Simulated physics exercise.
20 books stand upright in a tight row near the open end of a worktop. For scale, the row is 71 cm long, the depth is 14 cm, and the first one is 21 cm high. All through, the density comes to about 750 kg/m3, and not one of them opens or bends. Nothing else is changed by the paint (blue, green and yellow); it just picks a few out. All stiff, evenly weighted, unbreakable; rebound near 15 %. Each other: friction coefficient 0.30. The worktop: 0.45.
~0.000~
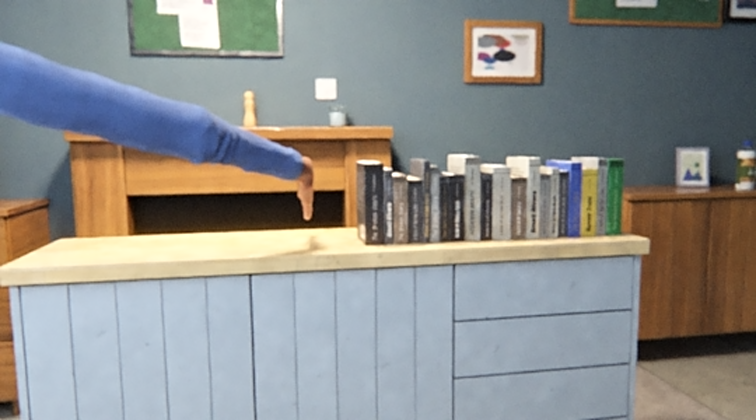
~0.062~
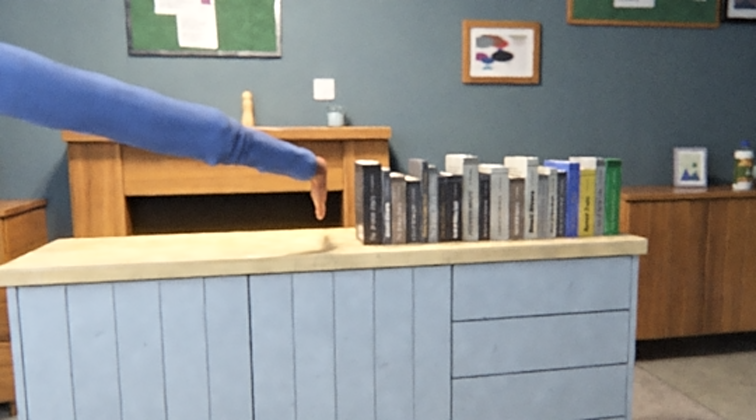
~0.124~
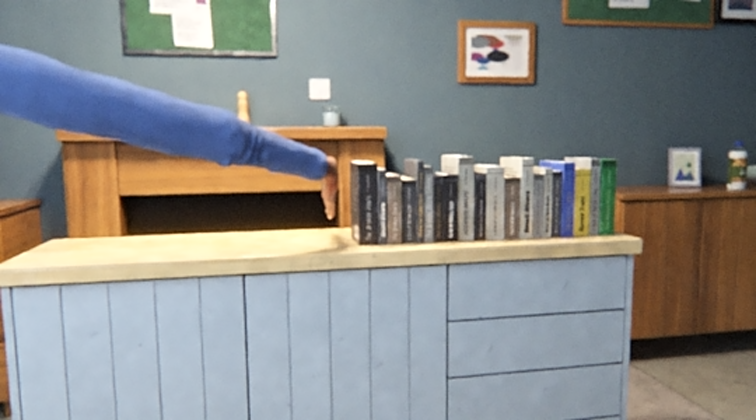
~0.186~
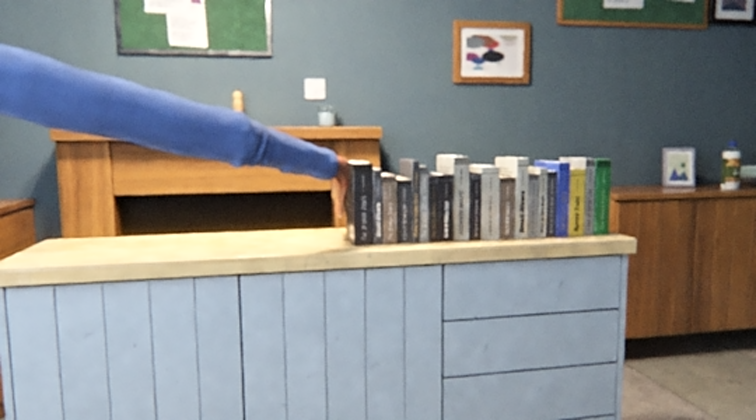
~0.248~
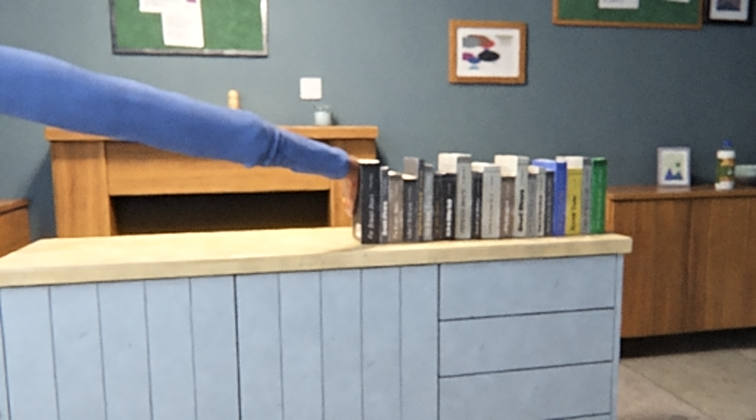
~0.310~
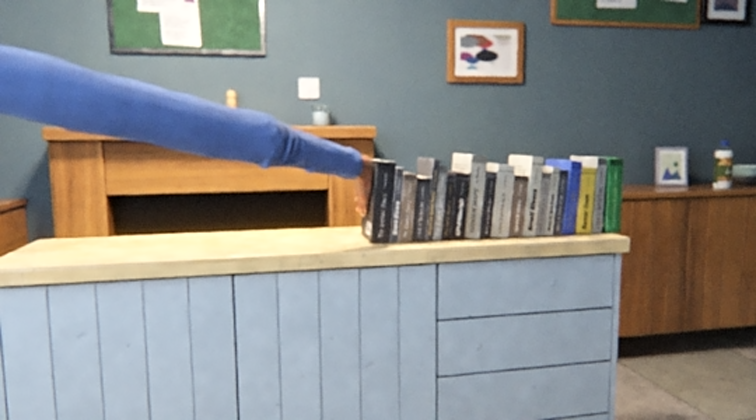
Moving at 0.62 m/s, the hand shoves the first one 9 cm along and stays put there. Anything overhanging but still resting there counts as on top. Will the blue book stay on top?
No.
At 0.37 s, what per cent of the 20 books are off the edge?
0 per cent at that moment.
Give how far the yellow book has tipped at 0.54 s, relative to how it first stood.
At that moment, roughly 50 degrees.
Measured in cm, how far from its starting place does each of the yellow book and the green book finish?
Yellow 90 cm, green 90 cm.
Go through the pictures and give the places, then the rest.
In the first picture (each place is the centre of the face we see best; the camera pans a little), hand (300, 179) 12 cm from the first; blue book (576, 200); yellow book (589, 203); green book (615, 198); all in place.
The second picture shows hand (313, 179) 9 cm from the first; blue book (573, 200).
The third picture shows hand (324, 179) 47 mm from the first; blue book (569, 200).
The fourth picture shows hand (334, 178) 9 mm from the first; blue book (564, 200).
The fifth picture shows hand (345, 178) 30 mm in; blue book (561, 199); 11 have shifted.
The sixth picture shows hand (357, 177) 7 cm in; blue book (573, 198) tilted 6°; yellow book (586, 201) tilted 3°; green book (615, 196) moved 57 mm; 20 have shifted.
By 0.37 s, none of the 20 books off the edge, 20 disturbed; blue book tilted 13°; green book tilted 17°.
By 0.54 s, 1 of the 20 books off the edge; blue book tilted 44°; green book tilted 74°, 23 cm lower.
By 0.80 s, 4 of the 20 books off the edge; blue book upside down; yellow book on its side.
When it is over (1.1 s), 4 of the 20 books off the edge; blue book upside down; green book on its side; yellow book tilted 75°, 75 cm lower.
